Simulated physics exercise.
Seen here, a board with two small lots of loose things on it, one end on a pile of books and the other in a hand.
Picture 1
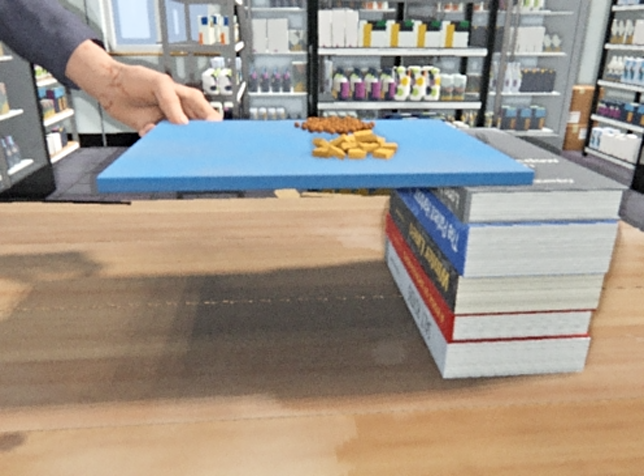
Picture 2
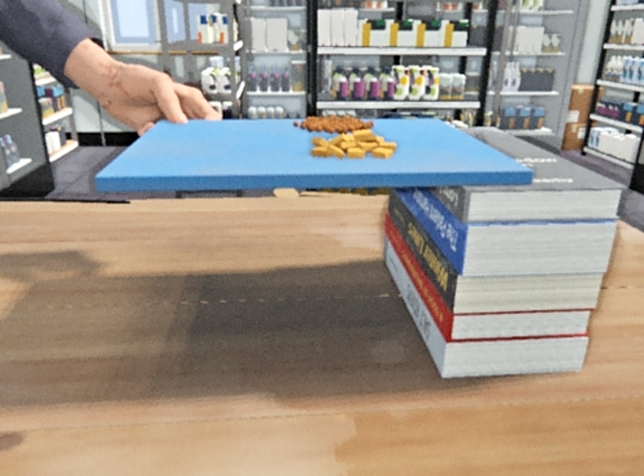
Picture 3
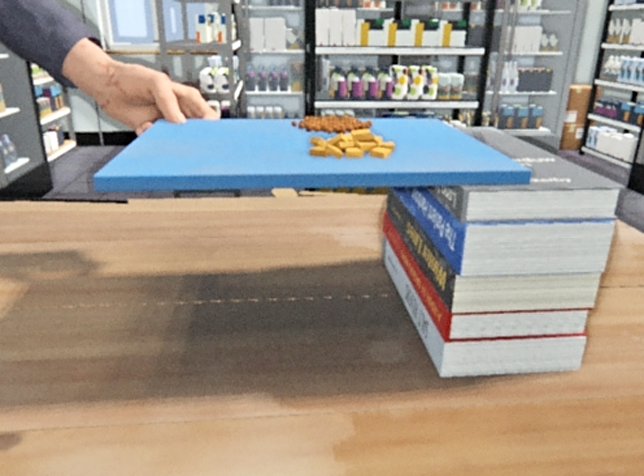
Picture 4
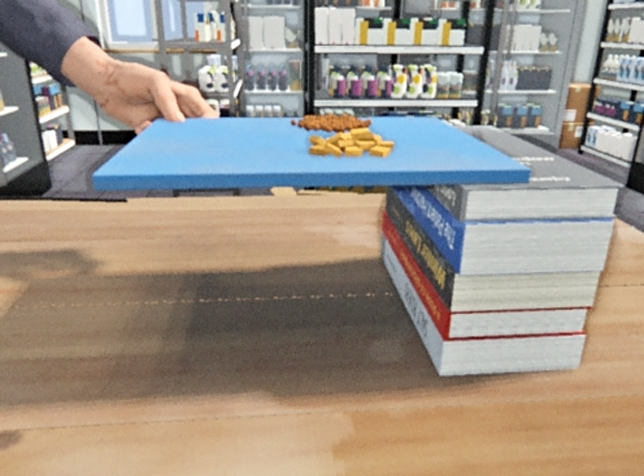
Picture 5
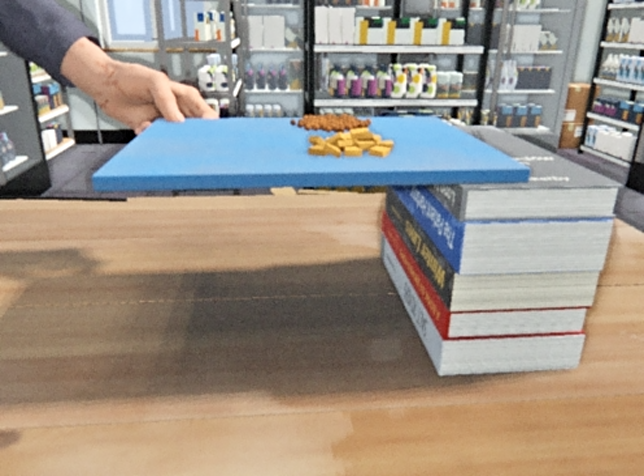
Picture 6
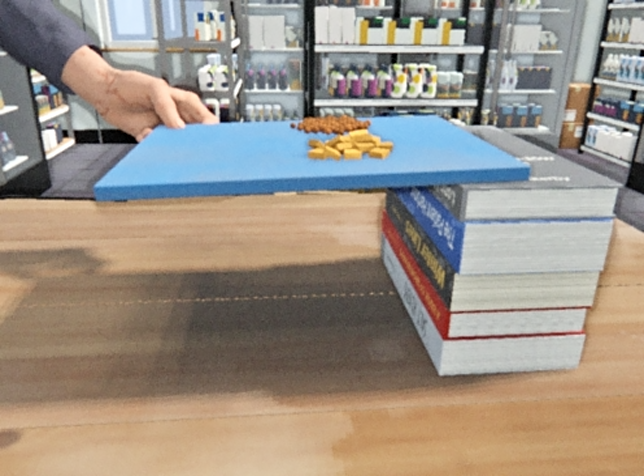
A hand holding the left end of a blue board, its right end on a stack of books, stayed almost still, then lowered it very slightly, while two small piles of brownish and yellowish bits stayed put.
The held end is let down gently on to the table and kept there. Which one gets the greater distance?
The back one outruns the other.
Then, 0.44 s later than the last frame, board sloping at 13°; front handful every one still on the board; back handful every one still on the board.
Then, 0.99 s later than the last frame, board sloping at 27°; front handful every one still on the board; back handful mostly less than half a board's length out.
Then, 1.58 s later than the last frame, board sloping at 40°; front handful mostly less than half a board's length out; back handful mostly up to a board's length out, just a few gone off the table.
When it is over, board resting at 40°; front handful mostly less than half a board's length out; back handful mostly up to a board's length out, just a few gone off the table; the back handful has gone farther.
